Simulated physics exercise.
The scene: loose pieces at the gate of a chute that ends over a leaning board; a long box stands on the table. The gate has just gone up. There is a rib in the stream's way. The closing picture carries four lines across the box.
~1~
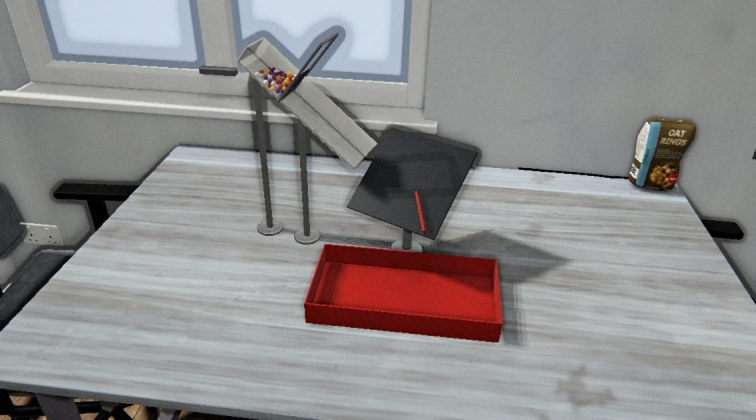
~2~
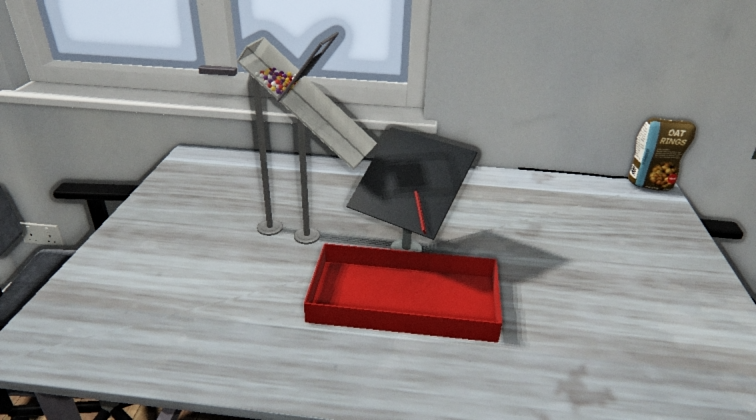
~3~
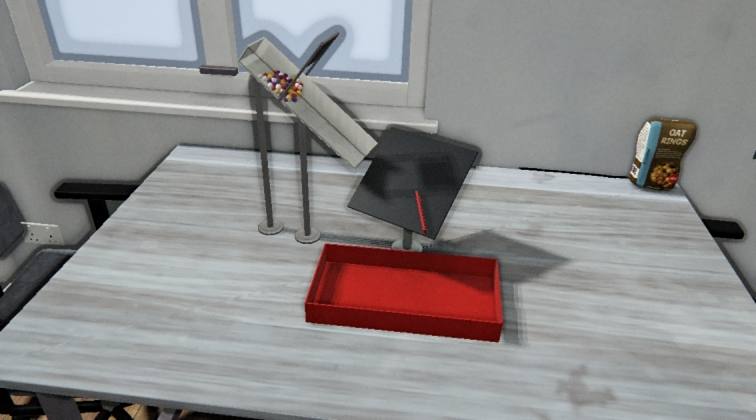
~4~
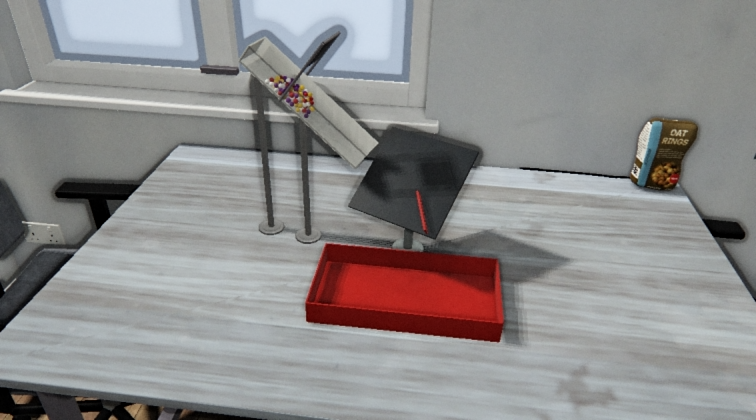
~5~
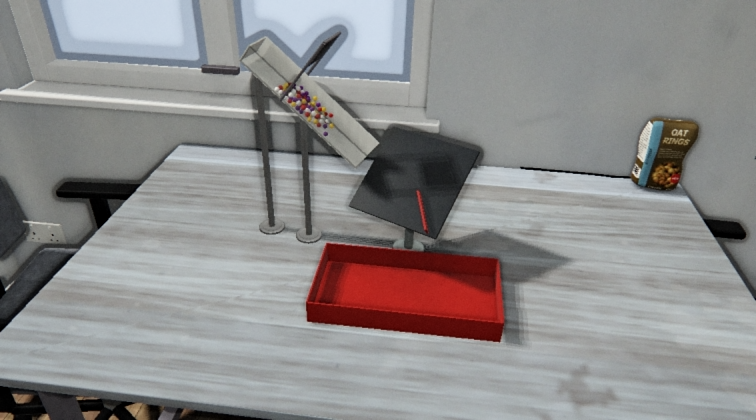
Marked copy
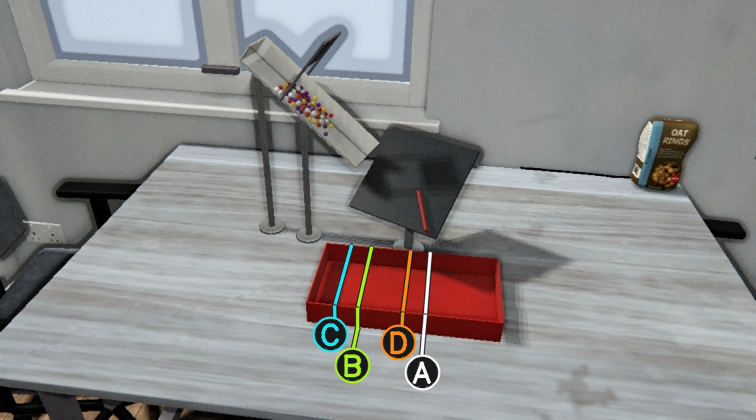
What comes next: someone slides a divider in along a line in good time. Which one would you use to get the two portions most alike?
D works best here.
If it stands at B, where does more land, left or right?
More lands on the right.
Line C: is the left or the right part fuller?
More lands on the right.
On the marked copy, line A crosses the front rim at (425, 315); line B crosses the front rim at (357, 308); line C crosses the front rim at (334, 305); line D crosses the front rim at (402, 312).
If A is chosen, of what is caught, most on the left of the divider, a small part on the right.
If B is chosen, of what is caught, a small part on the left of the divider, nearly all on the right.
If C is chosen, of what is caught, none on the left of the divider, all on the right.
If D is chosen, of what is caught, about half on the left of the divider, about half on the right.
